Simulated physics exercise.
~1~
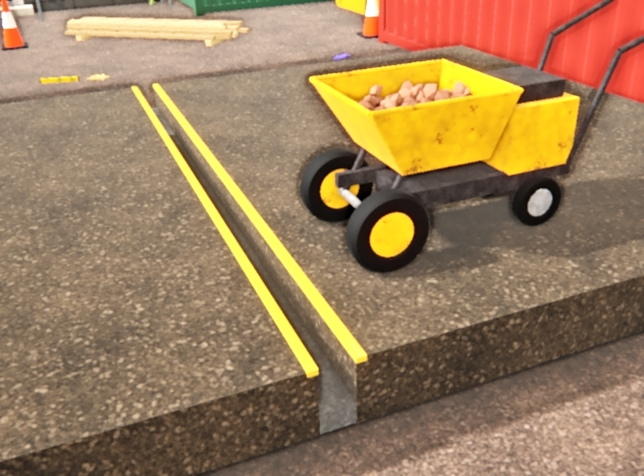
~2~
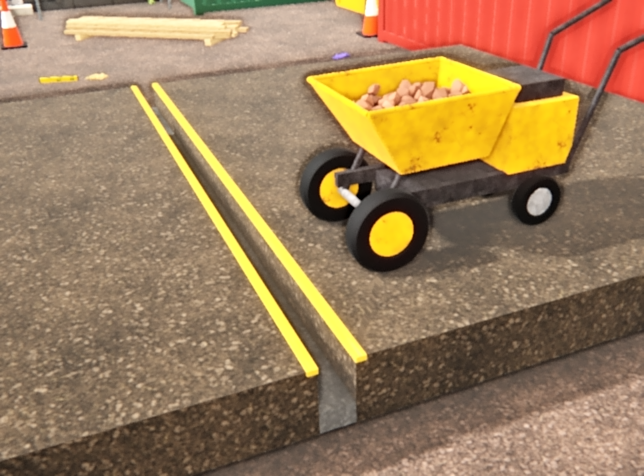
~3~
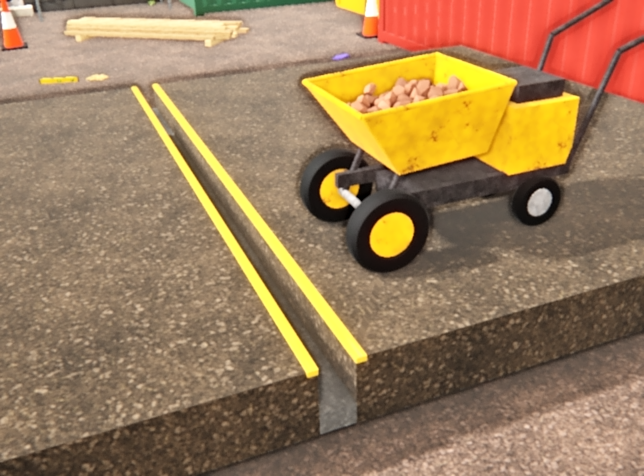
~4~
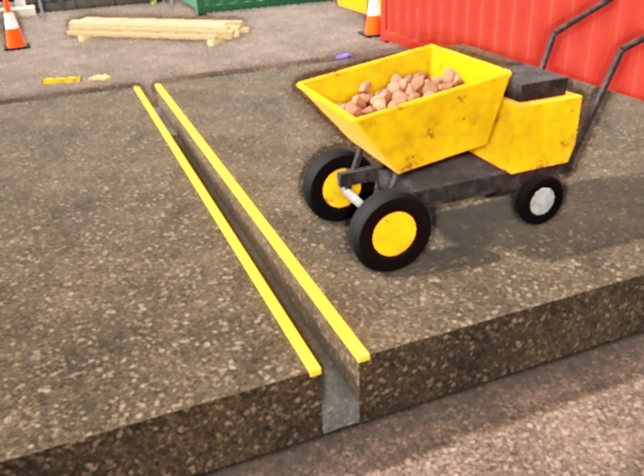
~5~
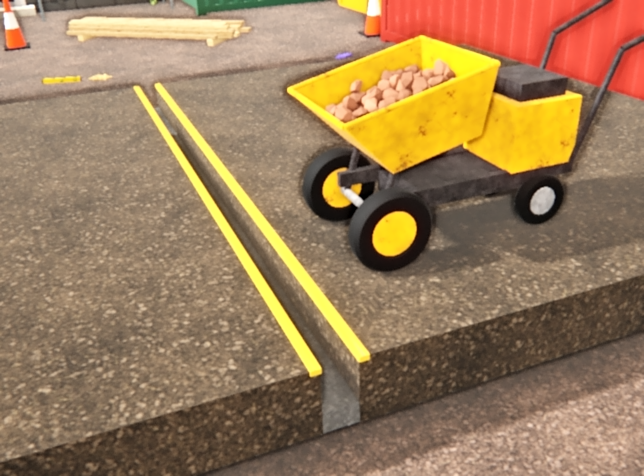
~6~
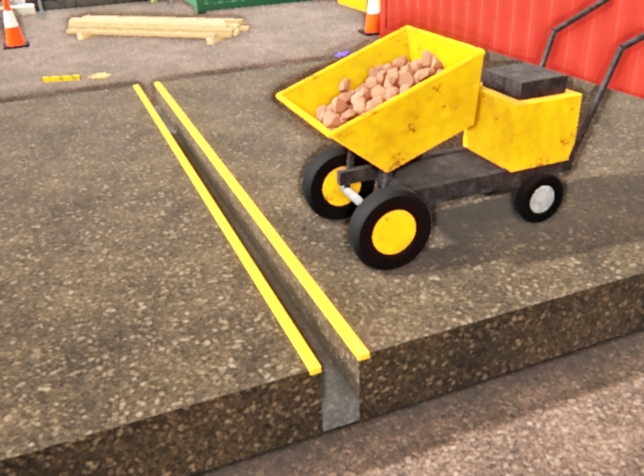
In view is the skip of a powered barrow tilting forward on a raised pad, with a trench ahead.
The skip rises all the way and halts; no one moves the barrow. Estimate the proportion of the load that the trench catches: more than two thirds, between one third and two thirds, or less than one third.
Short of one third.
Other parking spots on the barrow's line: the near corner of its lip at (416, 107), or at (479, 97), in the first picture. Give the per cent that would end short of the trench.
10 % and 60 %, in that order.
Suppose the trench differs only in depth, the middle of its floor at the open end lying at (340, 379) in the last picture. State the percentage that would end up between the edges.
It works out to some 10 per cent.
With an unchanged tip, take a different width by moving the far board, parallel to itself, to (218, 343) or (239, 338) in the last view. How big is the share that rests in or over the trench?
I'd put it near 100 in a hundred, then near 80 in a hundred.
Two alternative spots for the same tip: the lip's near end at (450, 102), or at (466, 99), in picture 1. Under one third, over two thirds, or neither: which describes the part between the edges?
In the first case one to two thirds, in the second case between a third and two thirds.
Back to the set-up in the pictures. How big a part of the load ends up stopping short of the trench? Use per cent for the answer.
Roughly 0 per cent of the load.
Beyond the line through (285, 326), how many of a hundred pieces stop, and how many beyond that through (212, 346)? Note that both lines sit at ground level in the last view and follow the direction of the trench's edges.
About 80 % and 30 %.
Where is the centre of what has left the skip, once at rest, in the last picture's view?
Resting centre, last picture - approx. (206, 267).
Soon after the last picture, skip tipped steeply; all in the skip.
A little later, skip tipped right over; most in the skip; a small part beyond it; a stray few falling.
Later still, skip tipped right over; about a quarter in the skip; a stray few in or heaped over the trench; most beyond it.
By the end, skip tipped right over; a small part in the skip; a small part in or heaped over the trench; most beyond it.
